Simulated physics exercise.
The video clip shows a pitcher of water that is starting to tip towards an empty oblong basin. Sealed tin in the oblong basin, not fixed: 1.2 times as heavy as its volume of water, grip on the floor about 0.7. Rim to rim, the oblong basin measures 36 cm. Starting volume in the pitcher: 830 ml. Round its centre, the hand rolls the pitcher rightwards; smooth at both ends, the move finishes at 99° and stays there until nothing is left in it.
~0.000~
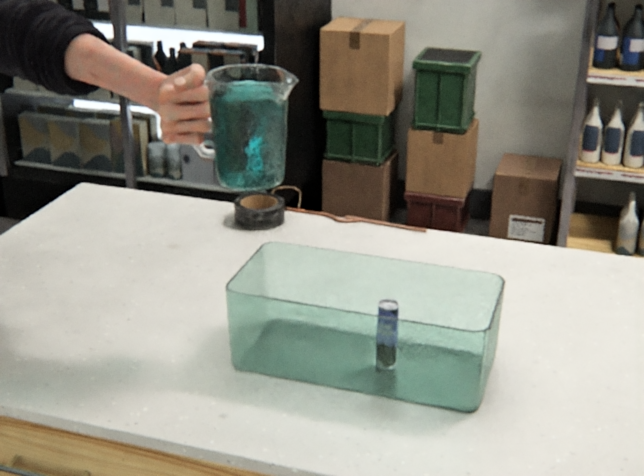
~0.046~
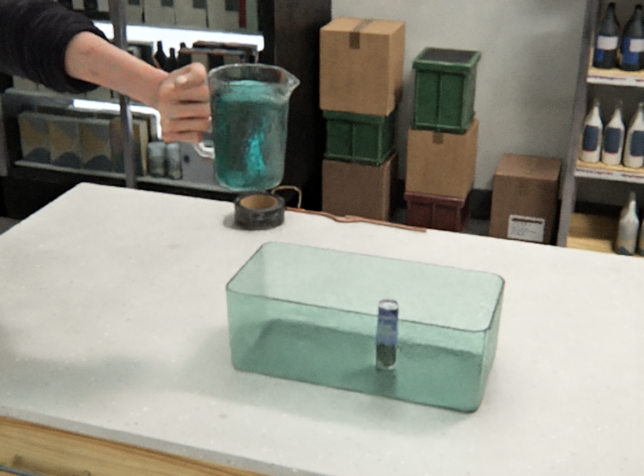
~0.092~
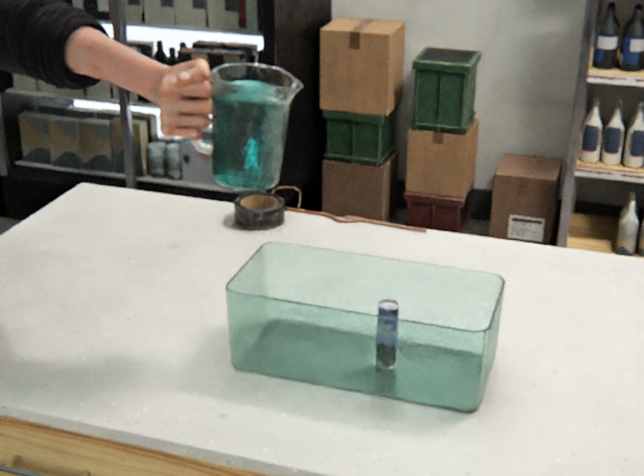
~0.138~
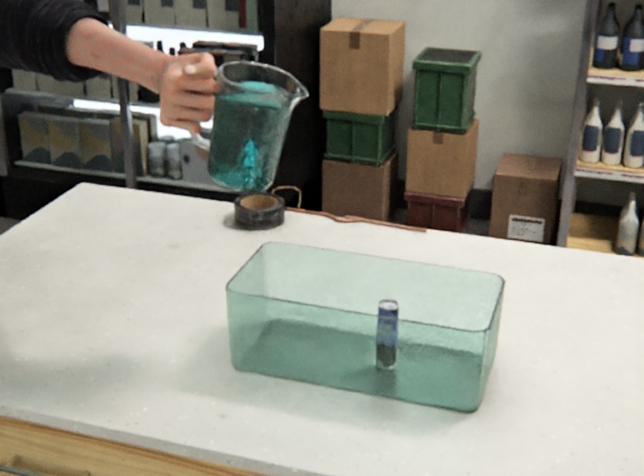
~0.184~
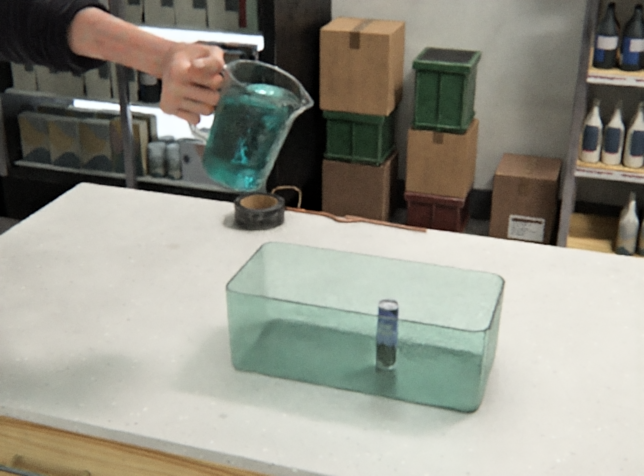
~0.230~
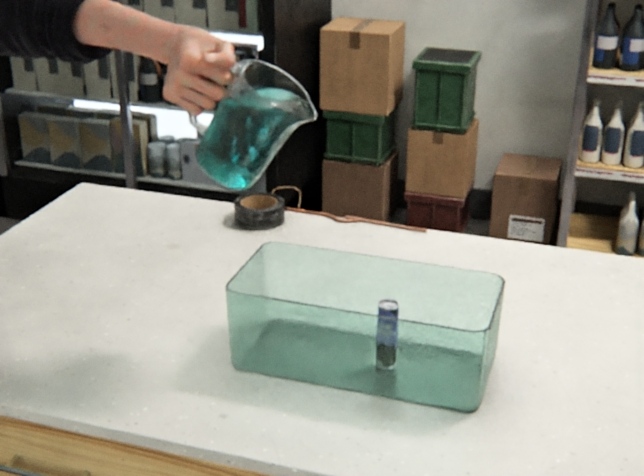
A hand holds a pitcher of blue-green water and tilts it rightwards above a table.
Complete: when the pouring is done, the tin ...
... has gone over.
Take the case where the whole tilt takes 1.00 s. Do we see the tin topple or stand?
With that tilt, the tin tips.
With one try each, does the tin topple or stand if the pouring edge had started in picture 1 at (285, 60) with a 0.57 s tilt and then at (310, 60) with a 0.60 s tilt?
In the first try it comes down; in the second it remains standing.
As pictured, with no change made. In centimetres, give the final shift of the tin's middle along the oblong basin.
Net tin displacement: Roughly 9.5 cm.
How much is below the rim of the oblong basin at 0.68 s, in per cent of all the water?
I'd say roughly 46 in a hundred of it.
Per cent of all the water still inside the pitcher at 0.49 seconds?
Around 68 in a hundred.
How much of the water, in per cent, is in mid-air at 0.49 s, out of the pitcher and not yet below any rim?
I'd put it at about 28 percent.
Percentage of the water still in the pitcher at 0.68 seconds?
I'd estimate some 28 per cent.
After 0.49 s the tilt is 91° and 67 per cent is still to pour; the tin stands where it began.
After 0.68 s the tilt is 99° and 29 per cent is still to pour; the tin stands 3 cm from where it began.
After 0.88 s the tilt is 99° and 8 per cent is still to pour; the tin lies on its side.
After 1.10 s the tilt is 99° and 2 per cent is still to pour; the tin lies on its side.
In the end the tin lies on its side.
